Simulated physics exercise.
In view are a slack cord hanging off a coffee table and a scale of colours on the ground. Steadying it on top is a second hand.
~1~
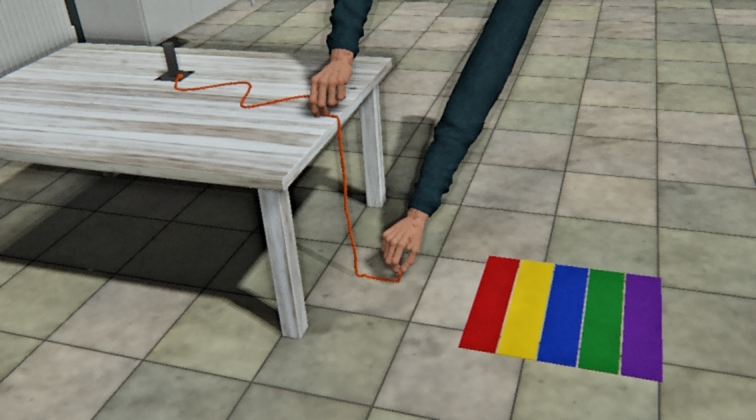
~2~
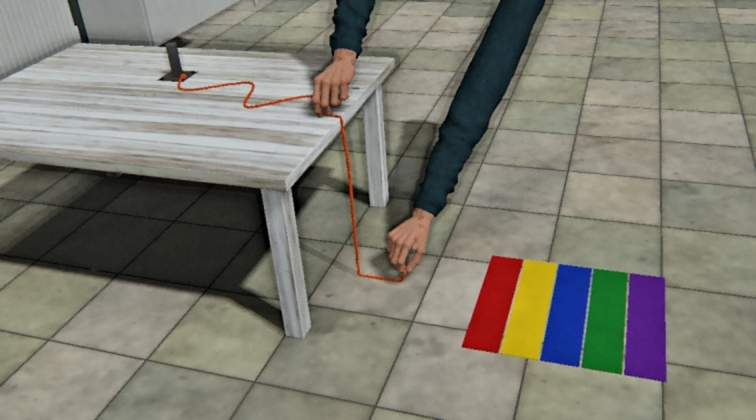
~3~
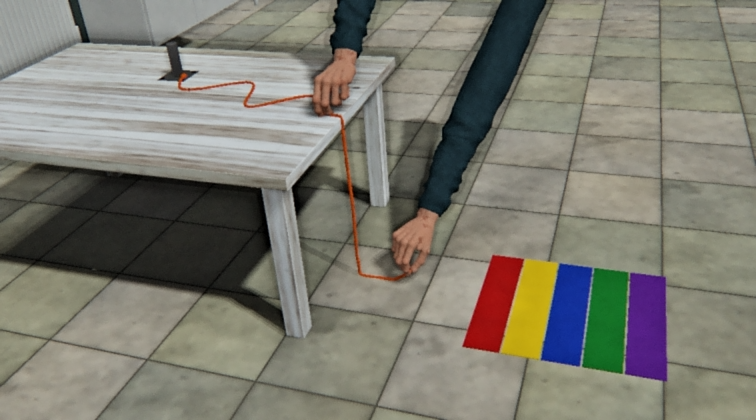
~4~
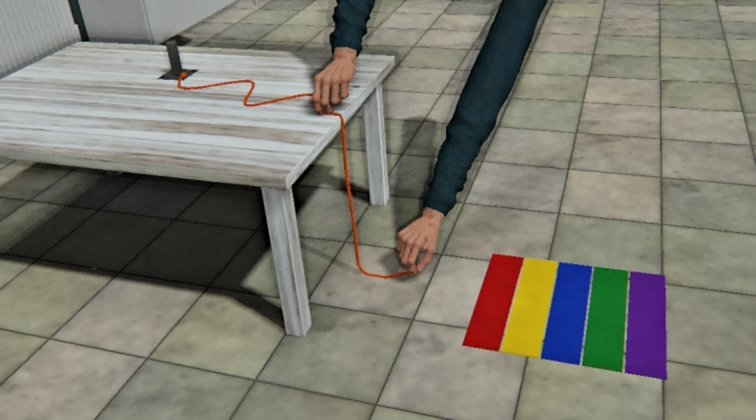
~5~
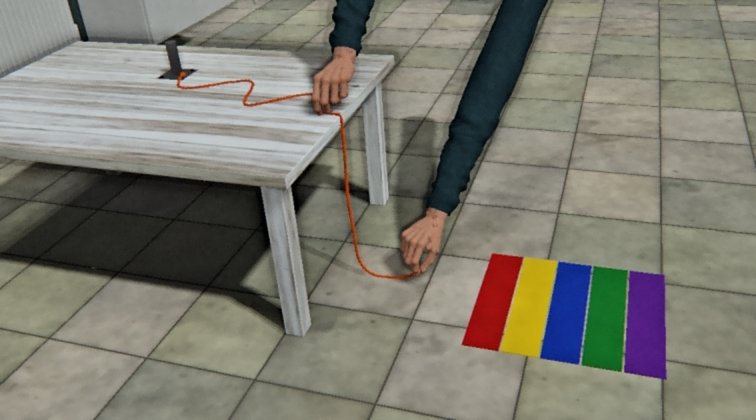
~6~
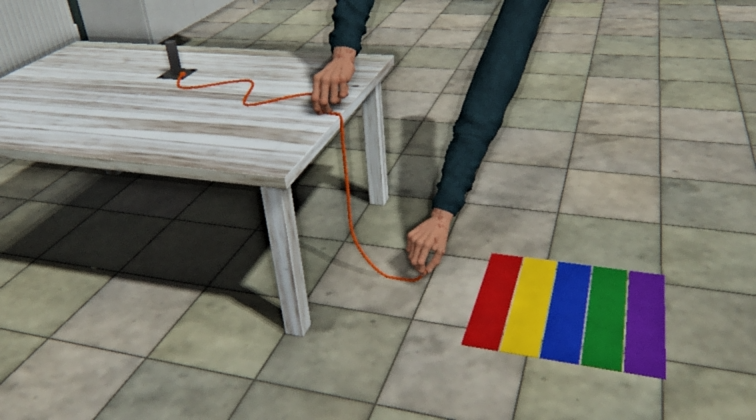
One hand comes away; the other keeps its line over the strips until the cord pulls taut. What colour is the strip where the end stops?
It is purple.
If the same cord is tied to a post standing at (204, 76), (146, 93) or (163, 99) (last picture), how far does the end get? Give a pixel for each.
Around (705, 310), then (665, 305), then (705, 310).
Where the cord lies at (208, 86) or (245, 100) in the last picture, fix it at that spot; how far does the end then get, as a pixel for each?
(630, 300) and (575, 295).
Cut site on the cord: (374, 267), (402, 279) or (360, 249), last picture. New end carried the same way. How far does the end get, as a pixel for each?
In turn, (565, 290) for the first, (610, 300) for the second and (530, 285) for the third.
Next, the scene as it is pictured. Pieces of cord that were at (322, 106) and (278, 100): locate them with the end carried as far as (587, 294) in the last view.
In order: (373, 167) and (341, 105).
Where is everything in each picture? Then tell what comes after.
The first picture shows end (400, 271); red (482, 331); yellow (520, 337); blue (559, 344); green (600, 350); purple (642, 357).
The second picture shows end (406, 271); cord through (180, 89) (253, 87) (274, 103) (322, 114) (350, 185) (357, 256).
The third picture shows end (411, 271).
The fourth picture shows end (416, 271); cord through (181, 88) (253, 85) (275, 101) (322, 112) (347, 183) (357, 254).
The fifth picture shows end (420, 271).
The sixth picture shows end (426, 272); cord through (180, 87) (253, 84) (274, 101) (321, 112) (347, 182) (362, 253).
Early on, end near (588, 294); over blue.
Midway, end near (631, 300); over purple.
At the end of the slack, end near (658, 304); over purple. The end stops over the purple strip.
